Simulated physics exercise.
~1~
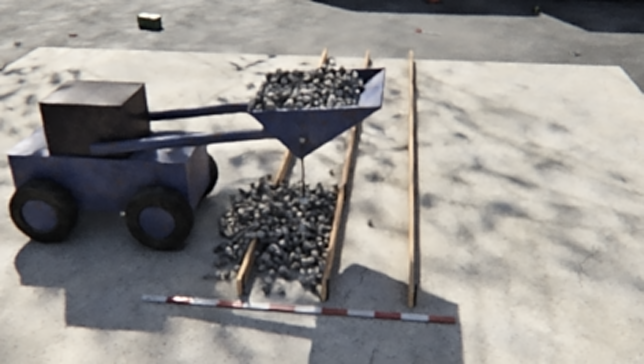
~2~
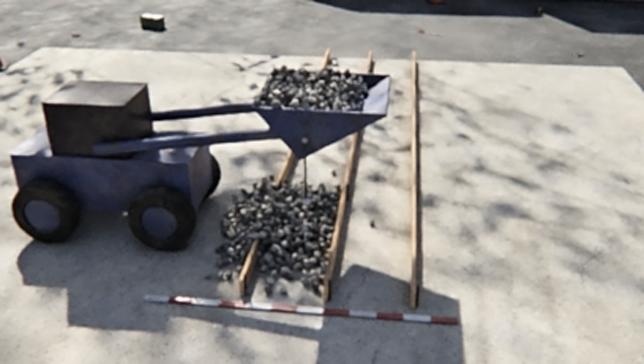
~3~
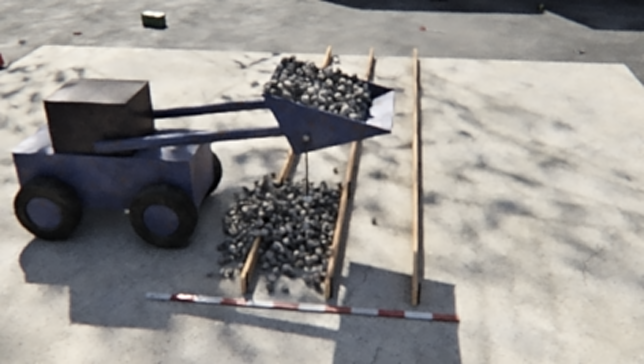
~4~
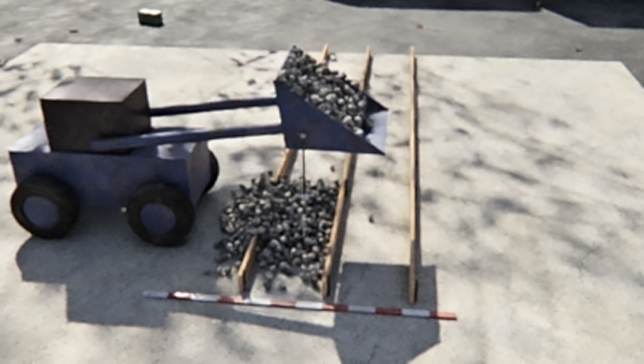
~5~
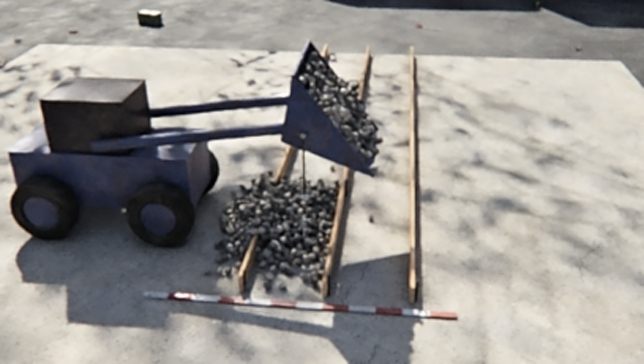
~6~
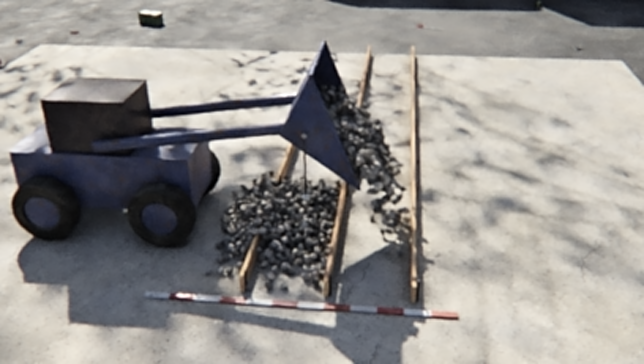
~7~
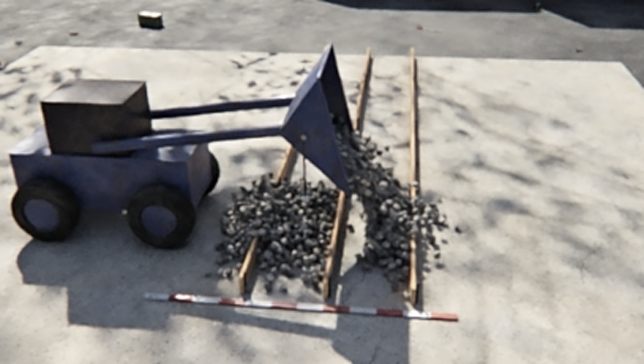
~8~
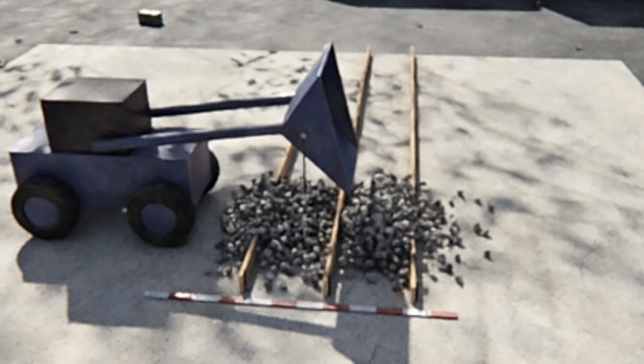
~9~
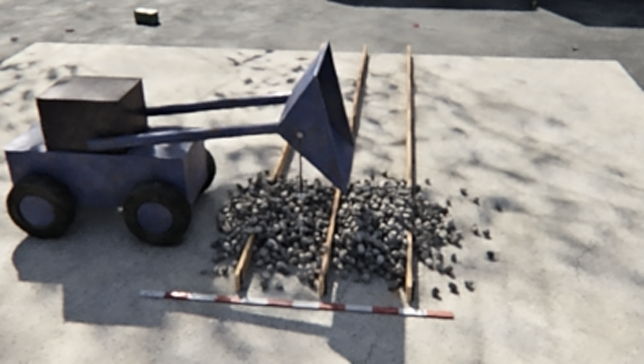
The video shows a dark blue wheeled loader holding a bucket of grey stones above an existing pile between wooden planks, then tipping it forward so the stones pour out to the right, leaving the bucket empty and a wider heap spread across the planks, with some stones beyond the last one.
